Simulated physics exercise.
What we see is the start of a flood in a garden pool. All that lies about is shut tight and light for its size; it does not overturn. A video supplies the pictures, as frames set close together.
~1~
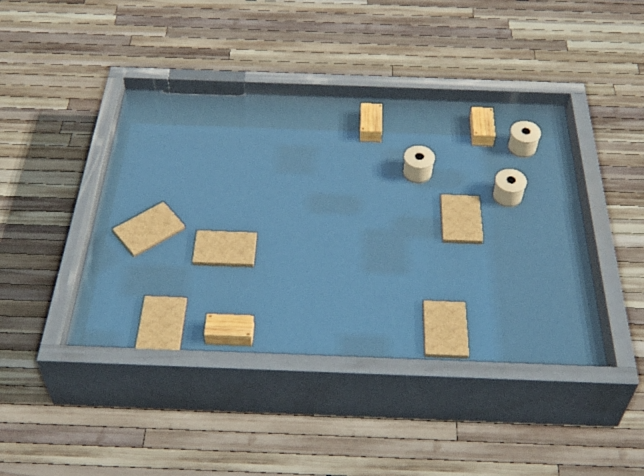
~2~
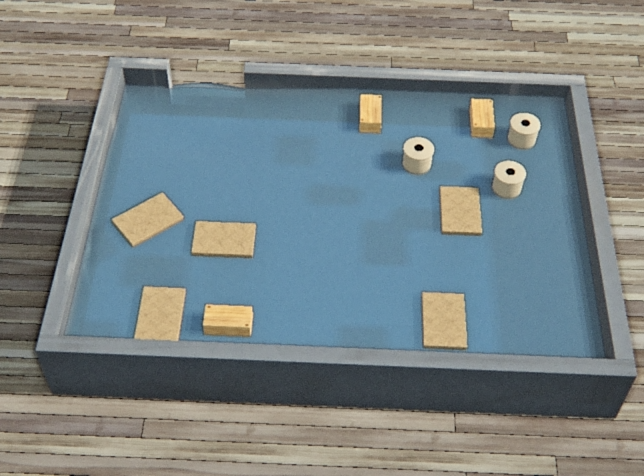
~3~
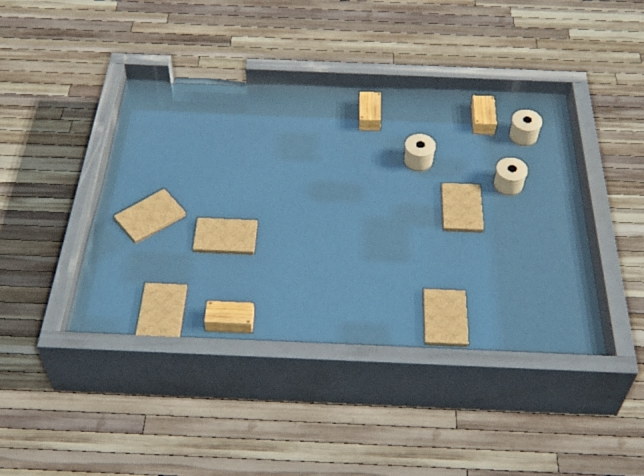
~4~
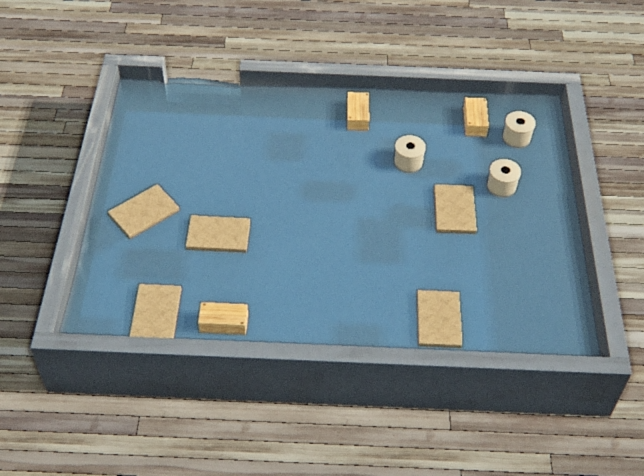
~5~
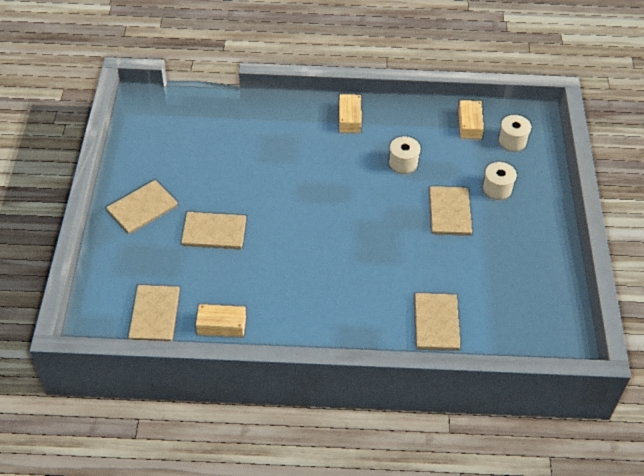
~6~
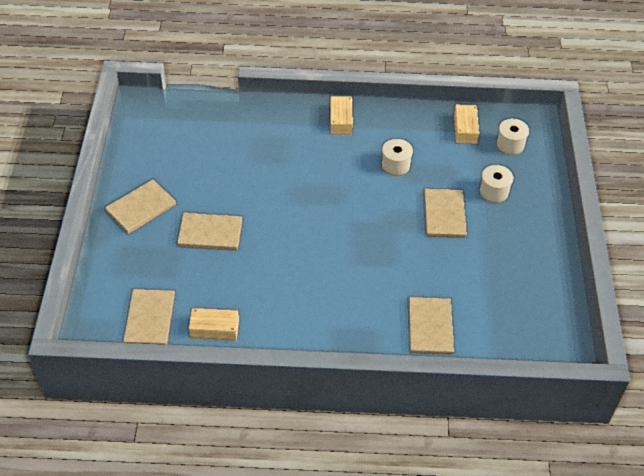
A section of the pool's back wall near the left corner drops away, leaving a gap, while the wooden blocks, pale cylinders and flat tan pieces stay nearly still on the blue water. Then the floating pieces begin drifting slightly left, a little at a time.
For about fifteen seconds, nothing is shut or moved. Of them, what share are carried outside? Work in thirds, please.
Result: Low band.
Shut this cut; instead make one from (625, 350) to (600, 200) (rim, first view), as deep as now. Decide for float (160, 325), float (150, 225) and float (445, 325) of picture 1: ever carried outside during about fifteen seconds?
Each object, in the order asked: Not flushed / not flushed / flushed.
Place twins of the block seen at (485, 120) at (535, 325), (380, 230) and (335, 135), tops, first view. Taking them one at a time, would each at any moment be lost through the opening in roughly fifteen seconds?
Result list, first to last: Does not leave, does not leave, leaves.
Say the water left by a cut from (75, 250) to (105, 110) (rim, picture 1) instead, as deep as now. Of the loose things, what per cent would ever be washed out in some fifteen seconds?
It works out to some 40 in a hundred.
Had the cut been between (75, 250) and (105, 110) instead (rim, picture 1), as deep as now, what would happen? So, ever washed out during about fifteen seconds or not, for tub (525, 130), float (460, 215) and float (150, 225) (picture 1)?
The three give no escape, no escape and escape, in that order.
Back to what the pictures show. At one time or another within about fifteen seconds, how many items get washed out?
It adds up to 2.
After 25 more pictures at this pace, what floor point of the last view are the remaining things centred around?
Roughly at (316, 224) in the last view.
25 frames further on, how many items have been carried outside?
1 in all.
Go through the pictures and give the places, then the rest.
The first picture shows a float at (148, 227), afloat; a block at (371, 117) floats; 0 of 11 have shifted.
The second picture shows a float at (147, 218) floats; a block at (371, 109) floats; 0 of 11 have shifted.
The third picture shows a float at (150, 214), afloat; a block at (370, 106), afloat; 0 of 11 have shifted.
The fourth picture shows a float at (143, 209), afloat, close to its start; a block at (358, 106), afloat, close to its start; 2 of 11 have shifted.
The fifth picture shows a float at (142, 205), afloat, close to its start; a block at (350, 109) floats, close to its start; 4 of 11 have shifted.
The sixth picture shows a float at (140, 204) floats, close to its start; a block at (342, 110) floats, close to its start; 8 of 11 have shifted.
A moment on, 0 of 11 are out; 11 afloat.
Next, 0 of 11 are out; 11 afloat.
Later, 1 of 11 are out; 10 afloat.
In the end, 2 of 11 are out; 9 afloat.
